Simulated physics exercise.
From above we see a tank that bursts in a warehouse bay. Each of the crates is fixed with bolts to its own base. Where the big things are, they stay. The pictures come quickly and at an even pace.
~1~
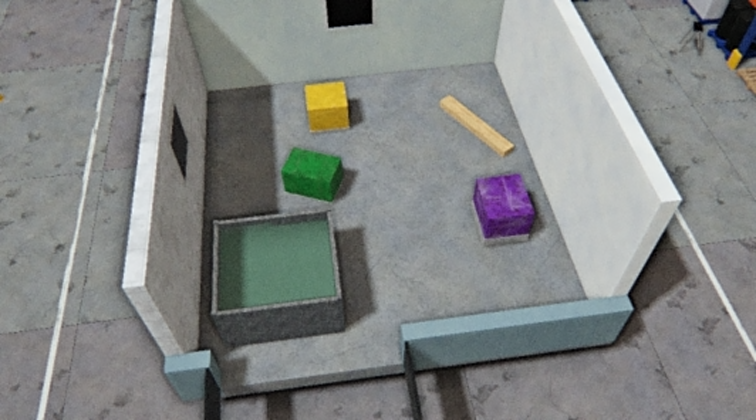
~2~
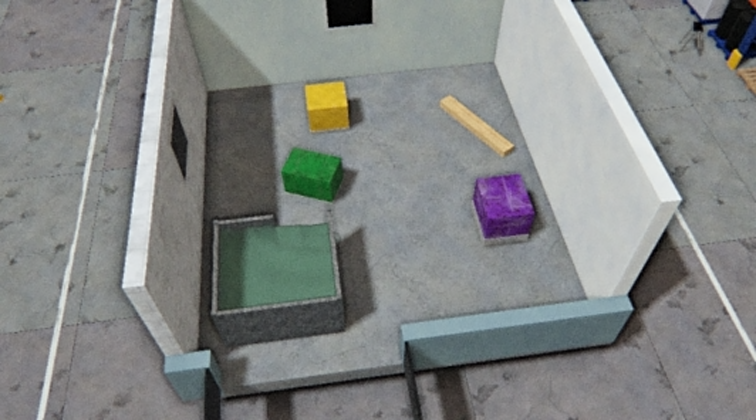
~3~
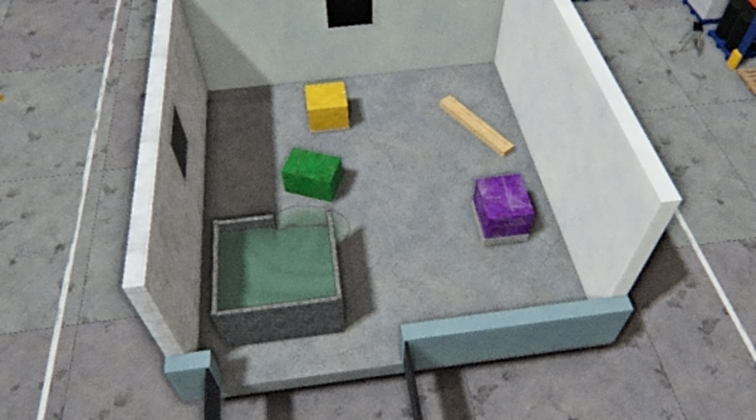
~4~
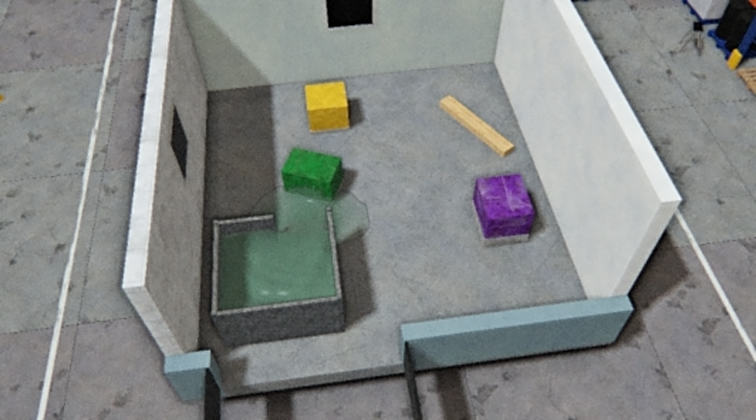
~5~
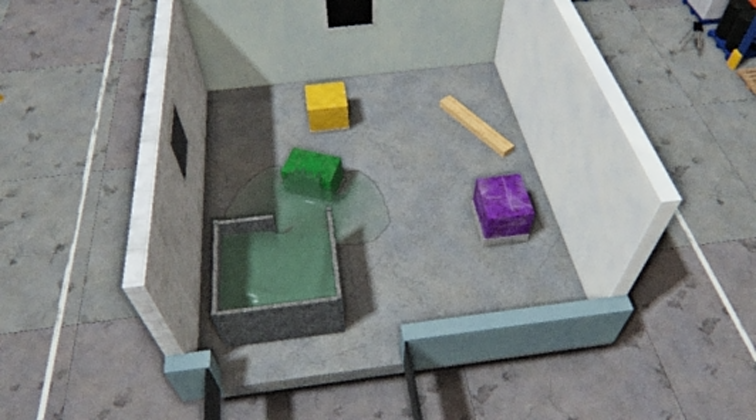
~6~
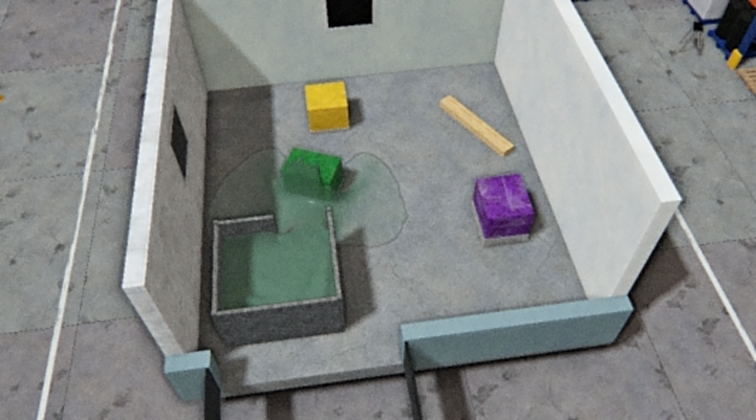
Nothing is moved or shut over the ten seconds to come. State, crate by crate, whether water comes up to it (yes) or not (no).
Yellow crate - yes; green crate - yes; purple crate - no.
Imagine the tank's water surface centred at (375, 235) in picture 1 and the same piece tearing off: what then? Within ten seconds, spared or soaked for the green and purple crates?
As I see it, the green gets swamped and the purple is never reached.
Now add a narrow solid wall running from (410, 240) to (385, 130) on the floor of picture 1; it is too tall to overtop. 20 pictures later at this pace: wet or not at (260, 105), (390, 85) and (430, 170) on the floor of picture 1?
First inundated, then inundated, then unwetted.
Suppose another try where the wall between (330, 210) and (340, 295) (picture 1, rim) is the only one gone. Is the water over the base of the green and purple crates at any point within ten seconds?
Taking them in turn, the green one is swamped, and the purple one is swamped.
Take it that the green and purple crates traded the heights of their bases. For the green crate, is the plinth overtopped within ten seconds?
Verdict on the green crate: It gets flooded.
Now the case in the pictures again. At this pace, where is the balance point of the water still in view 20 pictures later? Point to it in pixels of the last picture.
Point: (321, 194).
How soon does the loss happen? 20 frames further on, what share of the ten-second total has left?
About 5 per cent.
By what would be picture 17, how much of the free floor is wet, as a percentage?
About 55 per cent.
A moment on, water covers 30 % of the floor; the yellow crate not reached, the green crate water round its plinth, the purple crate not reached.
Next, water covers 55 % of the floor; the yellow crate water round its plinth, the green crate water round its plinth, the purple crate water round its plinth.
Then, water covers 70 % of the floor; the yellow crate water round its plinth, the green crate water round its plinth, the purple crate water round its plinth.
Later, water covers 90 % of the floor; the yellow crate water round its plinth, the green crate water round its plinth, the purple crate water round its plinth.
In the end, water covers 100 % of the floor; the yellow crate was topped, the green crate was topped, the purple crate stayed above the water.
